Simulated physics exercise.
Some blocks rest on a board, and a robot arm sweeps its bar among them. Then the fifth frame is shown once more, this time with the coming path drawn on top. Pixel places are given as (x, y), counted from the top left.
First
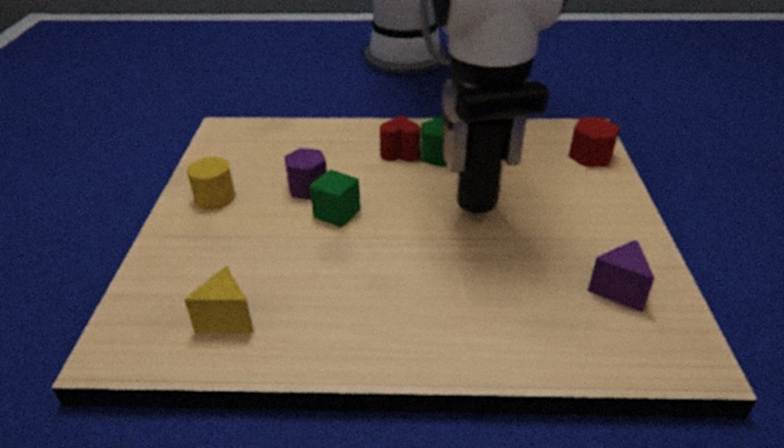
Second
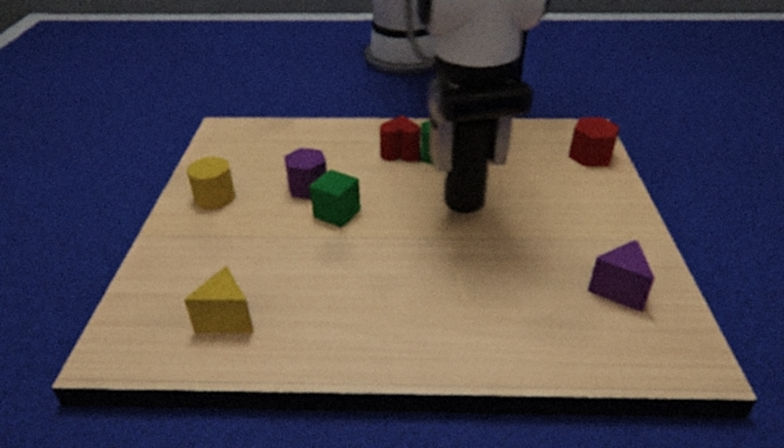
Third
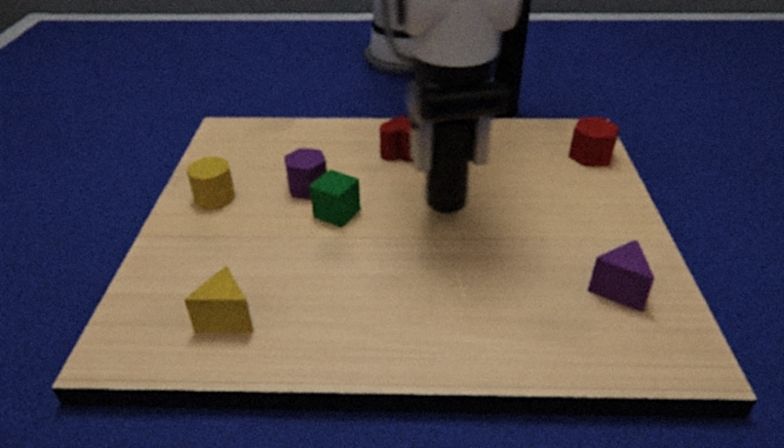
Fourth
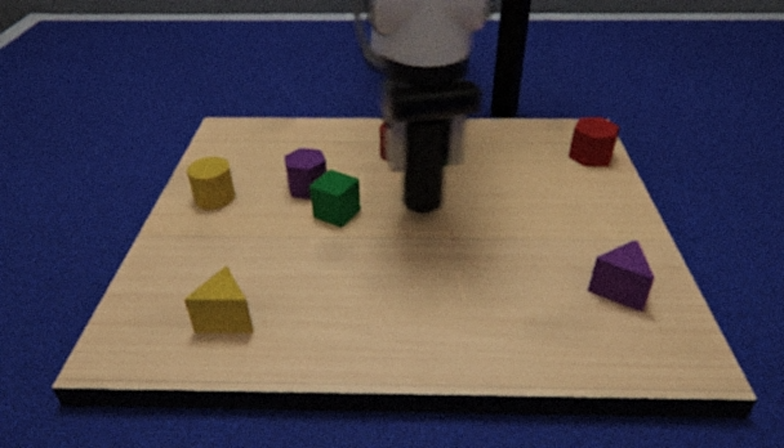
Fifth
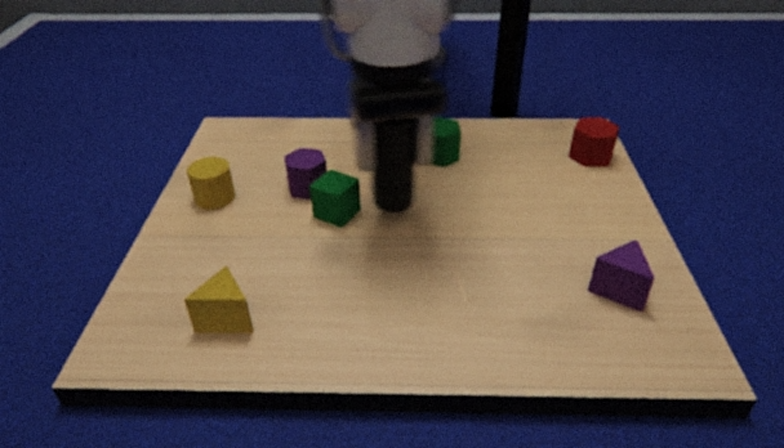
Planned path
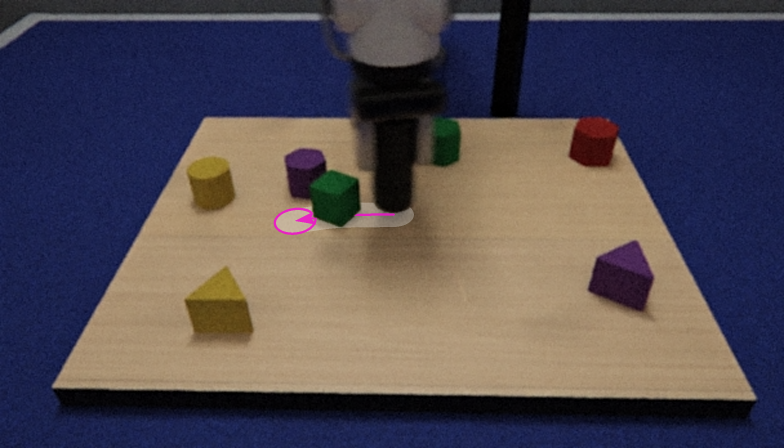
Robot arm sweeping its dark bar steadily left across a wooden board, passing in front of red and green blocks that stay still.
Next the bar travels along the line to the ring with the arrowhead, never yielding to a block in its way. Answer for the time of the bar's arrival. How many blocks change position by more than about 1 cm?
Only one of them.
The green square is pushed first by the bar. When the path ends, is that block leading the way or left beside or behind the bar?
The bar should keep driving it forward.
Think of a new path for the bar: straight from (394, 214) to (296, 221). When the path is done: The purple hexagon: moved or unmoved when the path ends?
Shifted out of place.
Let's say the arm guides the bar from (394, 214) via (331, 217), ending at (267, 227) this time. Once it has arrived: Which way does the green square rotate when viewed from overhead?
It is turned clockwise.
Drawn move, from (394, 214) through (345, 215) to (295, 221).
What follows on the original path. One third of the way, bar (360, 202); green square (321, 180), turned 20° anticlockwise.
Two thirds of the way, bar (327, 204); green square (288, 180), turned 15° anticlockwise.
At the end, bar (293, 208); purple hexagon still; green square (259, 179).
